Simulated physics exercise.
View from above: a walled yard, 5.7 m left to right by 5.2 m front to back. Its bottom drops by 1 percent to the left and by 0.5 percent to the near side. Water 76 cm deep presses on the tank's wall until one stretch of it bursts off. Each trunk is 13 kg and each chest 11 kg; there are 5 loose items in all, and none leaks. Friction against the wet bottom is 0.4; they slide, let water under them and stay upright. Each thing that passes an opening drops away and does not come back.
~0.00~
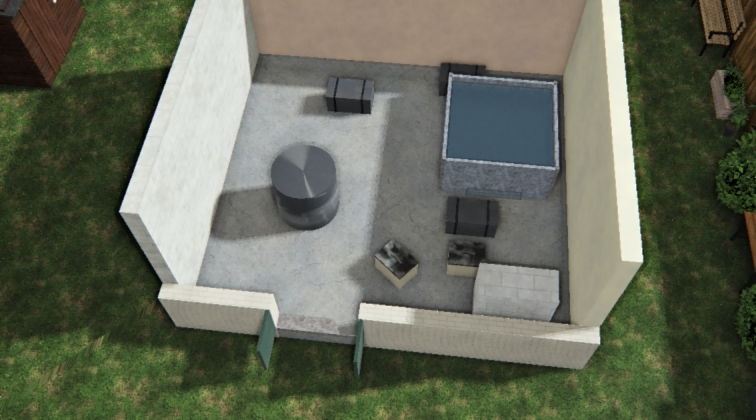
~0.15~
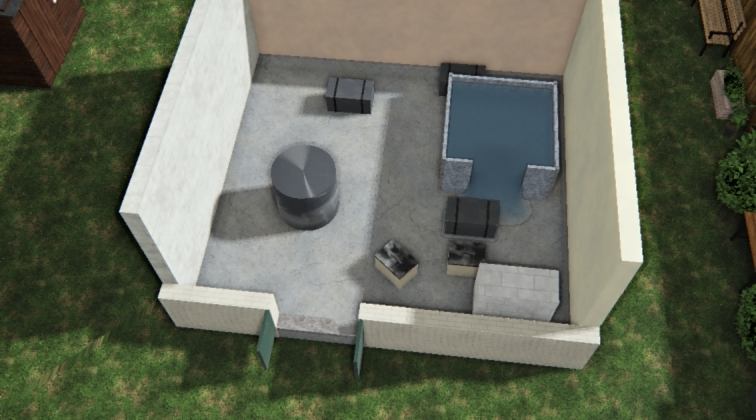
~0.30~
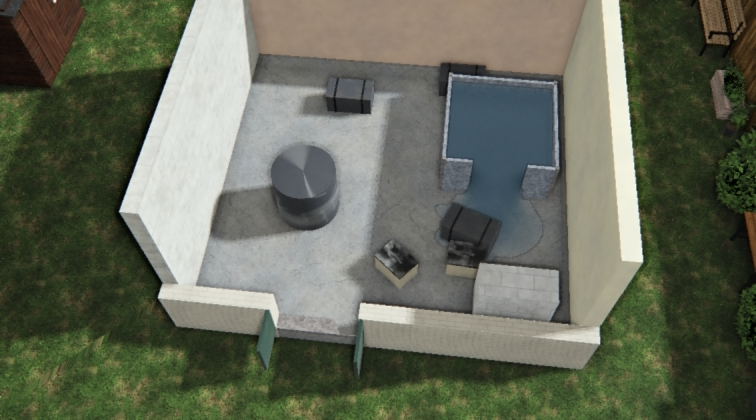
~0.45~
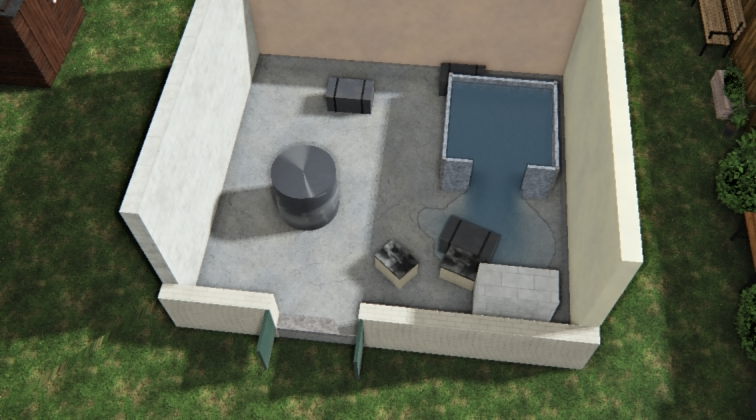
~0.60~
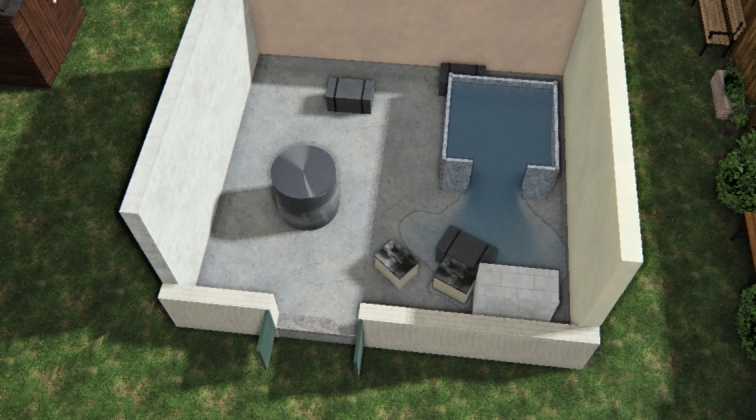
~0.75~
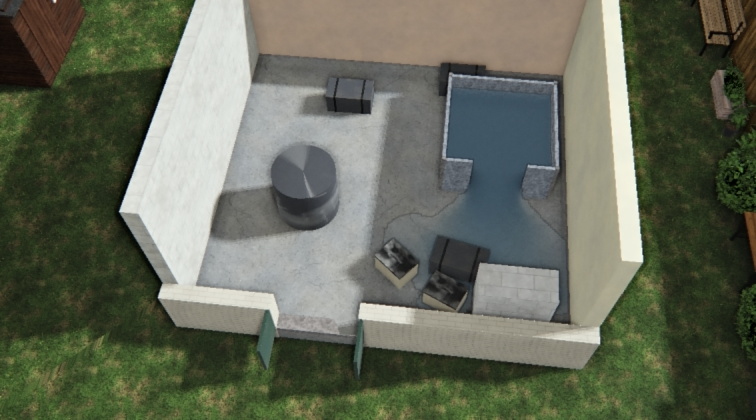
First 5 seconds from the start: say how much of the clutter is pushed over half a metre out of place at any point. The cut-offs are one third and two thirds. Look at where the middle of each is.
We'll see a moderate share moved that far, a third to two thirds.
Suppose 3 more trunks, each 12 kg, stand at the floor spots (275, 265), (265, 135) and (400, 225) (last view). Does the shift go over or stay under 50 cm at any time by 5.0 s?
Reading them off in order: Clears the mark, clears the mark, not beyond.
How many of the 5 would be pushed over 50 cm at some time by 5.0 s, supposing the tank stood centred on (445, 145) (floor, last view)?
3.
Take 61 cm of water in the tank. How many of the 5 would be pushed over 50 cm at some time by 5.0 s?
It would come to 3 of them.
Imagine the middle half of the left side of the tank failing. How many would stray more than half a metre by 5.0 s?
Then it comes to 1.
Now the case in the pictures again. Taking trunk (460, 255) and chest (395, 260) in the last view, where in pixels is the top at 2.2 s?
Around (355, 261) and (235, 272).
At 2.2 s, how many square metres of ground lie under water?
About 12 m2 is covered.
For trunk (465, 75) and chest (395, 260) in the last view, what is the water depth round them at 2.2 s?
About 0 and 4 cm.
After 1.1 s 2 of 5 are over 50 cm from their spots; 1 afloat.
After 2.2 s 3 of 5 are over 50 cm from their spots; 1 afloat.
After 3.5 s 3 of 5 are over 50 cm from their spots; 2 afloat.
After 5.0 s 3 of 5 are over 50 cm from their spots, and 3 have been at some point; 2 afloat.
